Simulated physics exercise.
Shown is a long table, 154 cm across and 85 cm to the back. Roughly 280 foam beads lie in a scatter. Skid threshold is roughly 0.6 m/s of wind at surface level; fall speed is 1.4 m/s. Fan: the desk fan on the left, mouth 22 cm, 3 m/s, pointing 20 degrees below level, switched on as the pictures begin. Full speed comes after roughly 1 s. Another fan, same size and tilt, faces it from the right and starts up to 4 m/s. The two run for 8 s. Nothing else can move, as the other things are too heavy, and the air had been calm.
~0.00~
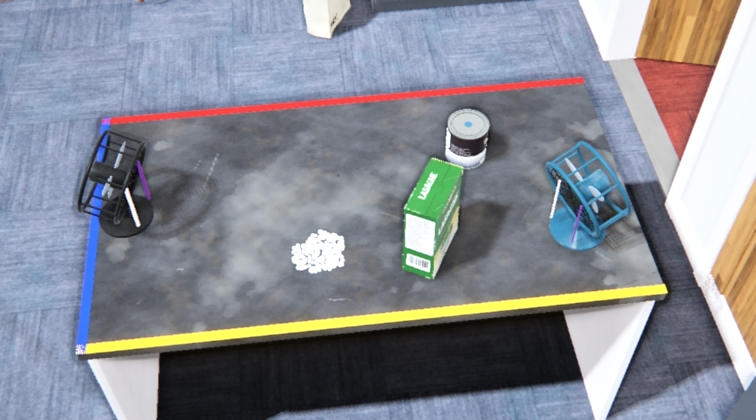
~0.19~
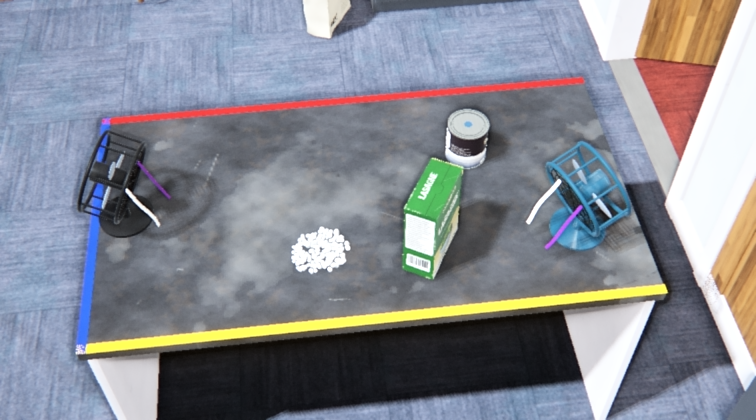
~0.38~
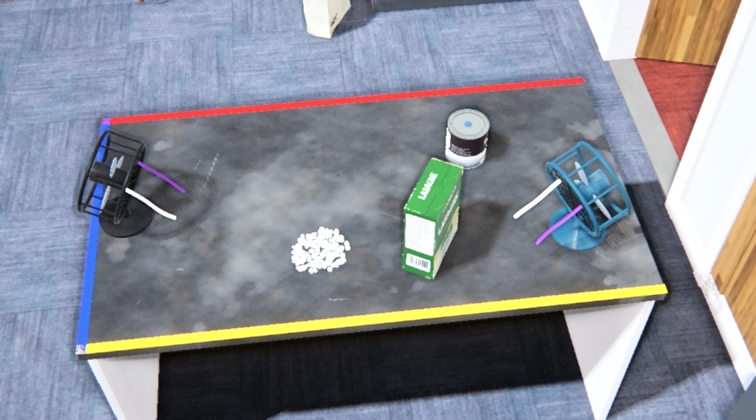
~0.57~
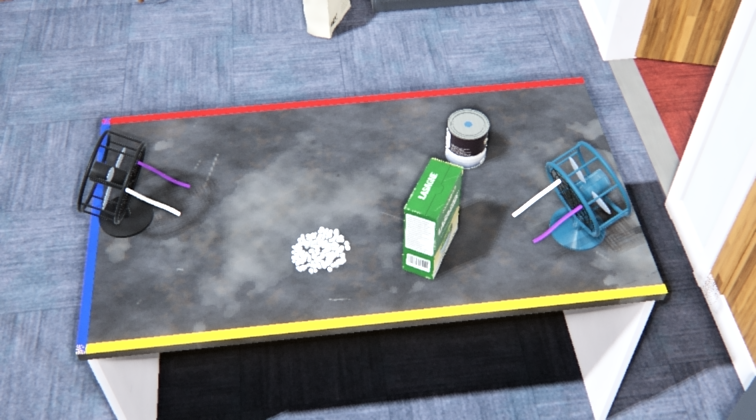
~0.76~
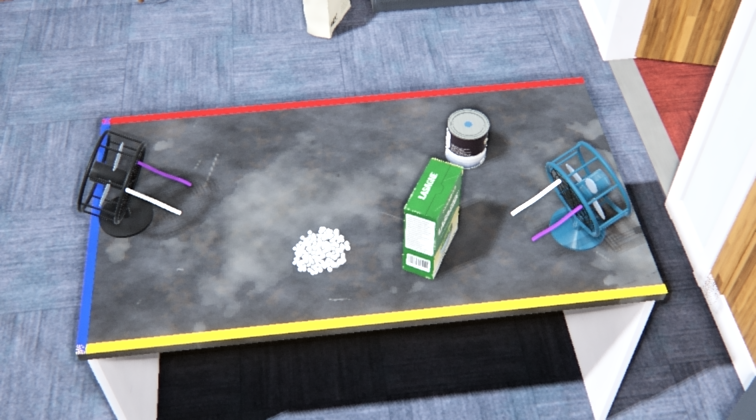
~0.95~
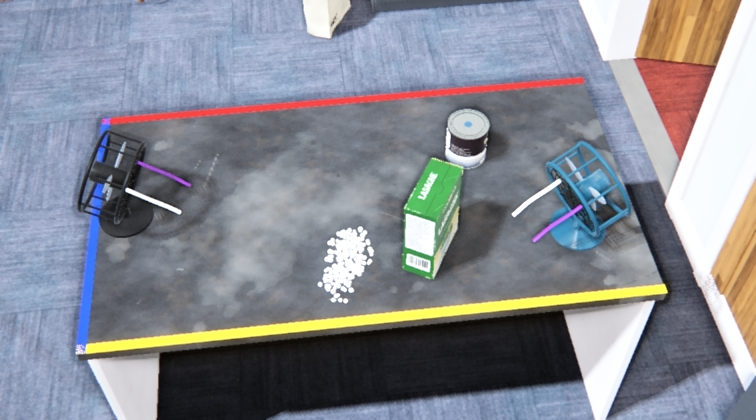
White foam beads sit still between two blowing fans, then spread right toward the green carton.
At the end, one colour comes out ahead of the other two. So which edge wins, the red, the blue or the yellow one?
The yellow edge wins.
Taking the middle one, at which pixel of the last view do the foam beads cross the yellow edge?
Around (369, 324).
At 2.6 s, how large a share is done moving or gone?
About 90 per cent.
After 1.6 s the count stands so, 0 % are over the red edge, 0 % over the blue edge and 75 % over the yellow edge; the middle of those left on the top is near (415, 238).
After 2.6 s the count stands so, 15 % are over the red edge, 0 % over the blue edge and 75 % over the yellow edge.
After 4.4 s the count stands so, 21 % are over the red edge, 0 % over the blue edge and 76 % over the yellow edge.
After 8.0 s, at the end, 24 % are over the red edge, 0 % over the blue edge and 76 % over the yellow edge.
